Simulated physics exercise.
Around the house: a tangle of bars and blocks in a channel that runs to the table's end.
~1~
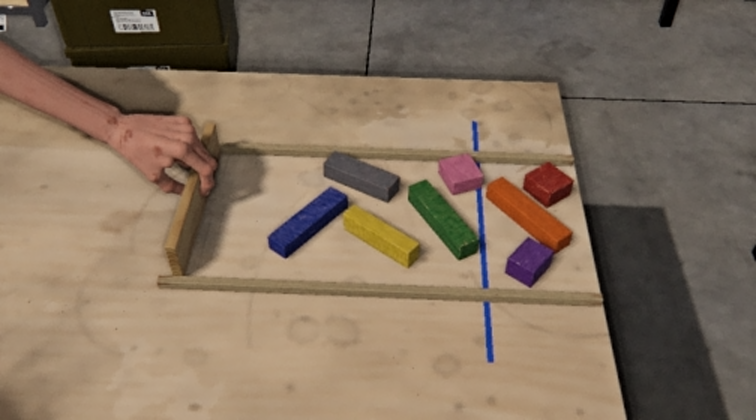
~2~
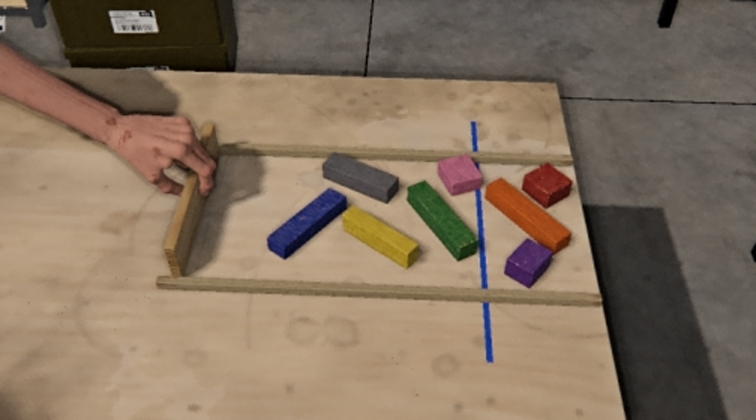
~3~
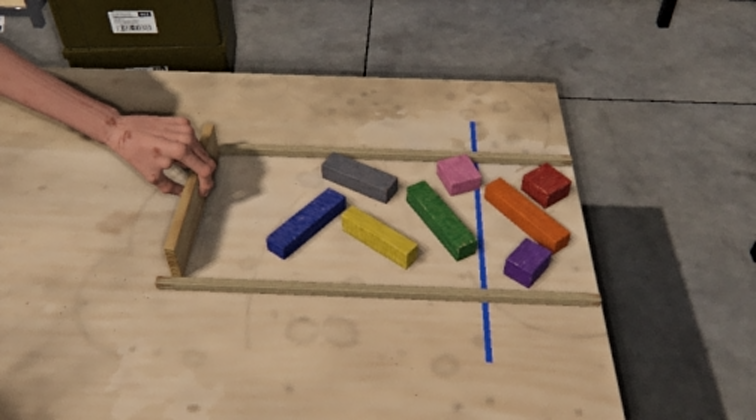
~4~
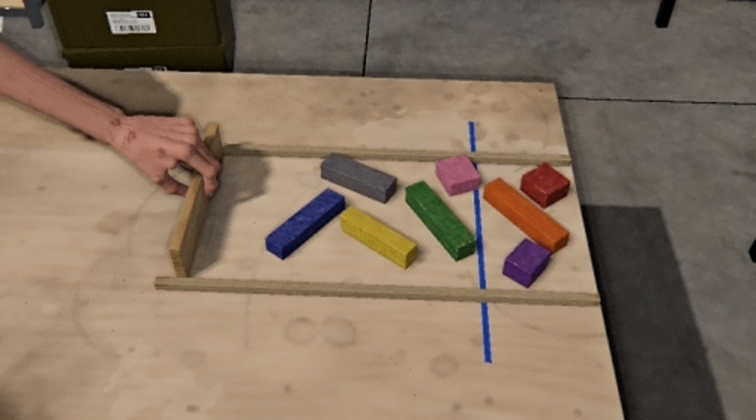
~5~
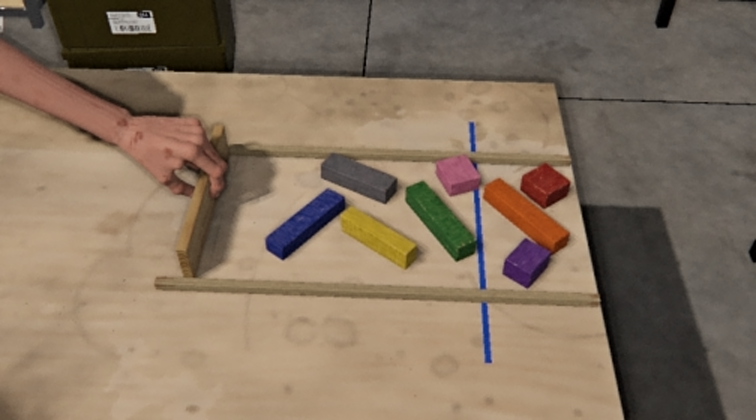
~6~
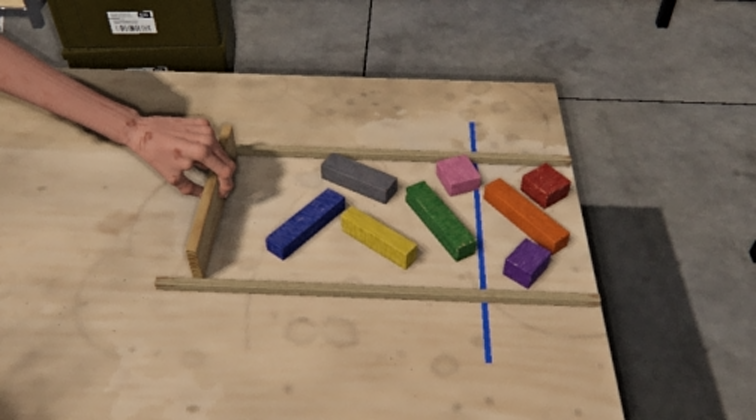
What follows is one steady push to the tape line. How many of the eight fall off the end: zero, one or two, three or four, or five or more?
Here the number that fall off is zero.
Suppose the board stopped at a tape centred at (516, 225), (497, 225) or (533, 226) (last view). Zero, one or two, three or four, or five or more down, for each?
One after another: Three to four; 1 or 2; 3 or 4.
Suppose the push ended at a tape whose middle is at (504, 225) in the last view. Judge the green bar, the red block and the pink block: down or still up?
The green bar remains up, the red block drops off, the pink block is kept.
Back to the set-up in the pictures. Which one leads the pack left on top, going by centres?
It is the red block.
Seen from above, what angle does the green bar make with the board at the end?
Roughly 5° out of line.
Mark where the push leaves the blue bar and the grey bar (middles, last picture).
First (491, 226), then (508, 188).
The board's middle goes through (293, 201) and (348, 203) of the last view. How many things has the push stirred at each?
First 1, then 4.
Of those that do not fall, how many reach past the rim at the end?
Overhanging: 2.
Soon after, none off yet; red block at rest near (545, 186); orange bar at rest near (525, 215); purple block at rest near (527, 263).
In the end, the number that fall off is zero.
